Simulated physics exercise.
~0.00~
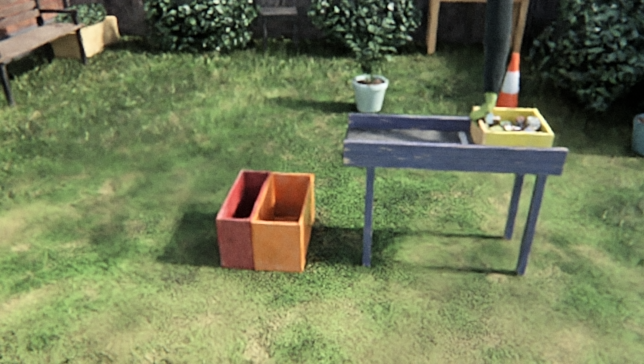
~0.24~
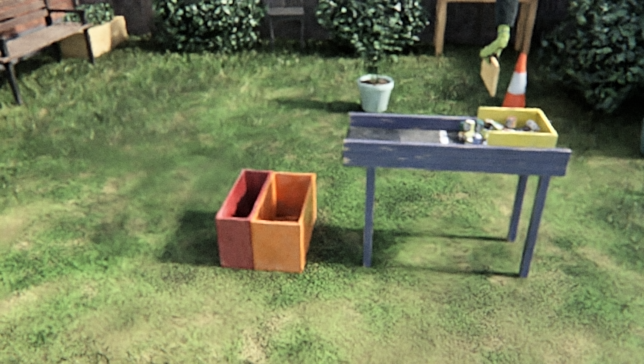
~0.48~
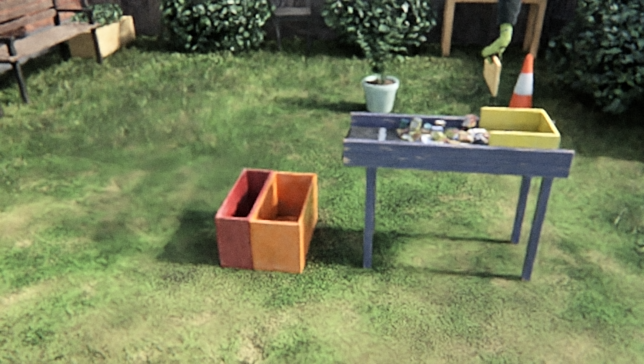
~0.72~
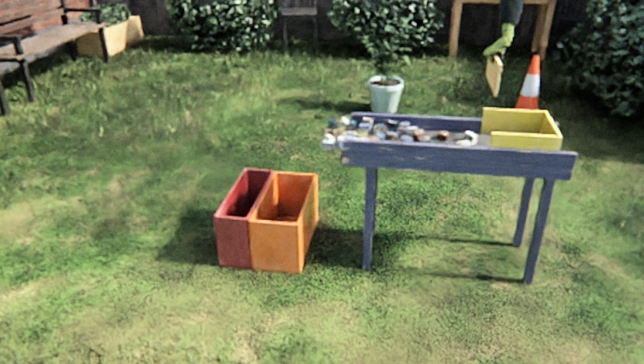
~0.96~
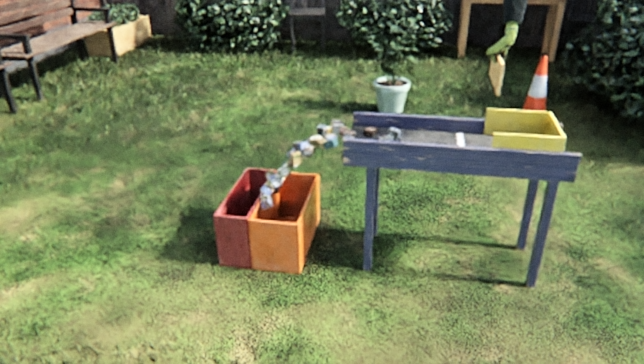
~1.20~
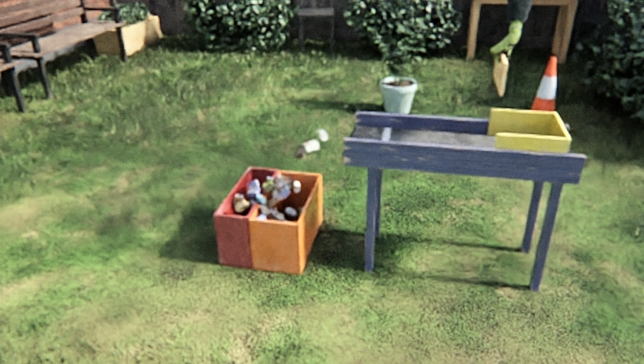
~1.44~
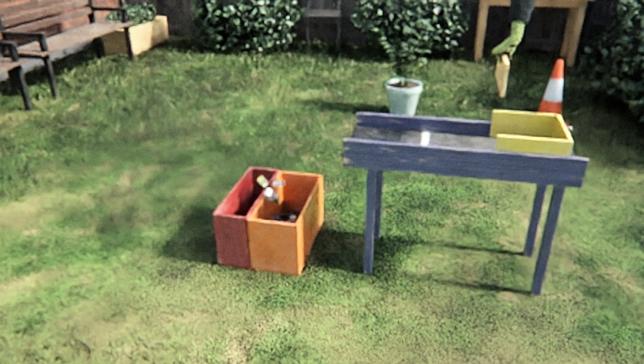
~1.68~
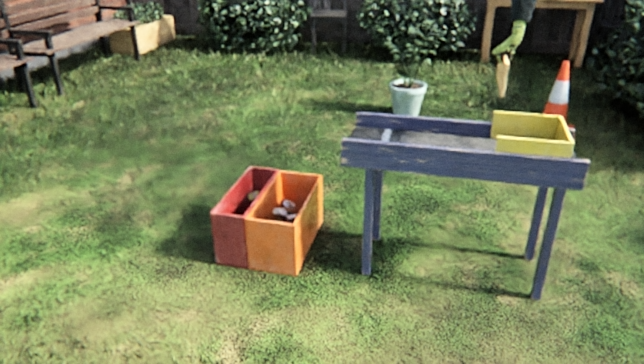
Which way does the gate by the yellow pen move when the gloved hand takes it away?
The gate moves up, staying upright, and the gloved hand then holds it above the table.
In a sunny, fenced garden, seen from slightly above as the view drifts gently sideways, a blue-grey table with a level belt stands on the grass. A yellow pen of small, mixed-coloured pieces sits at its right end, while an orange box and a red bin stand side by side to the left. A green-gloved hand lifts a tan gate, and the pieces ride leftward along the belt. They spill off its end in a stream and drop into the containers. Finally the belt and pen are empty, and pieces lie low in the orange box.
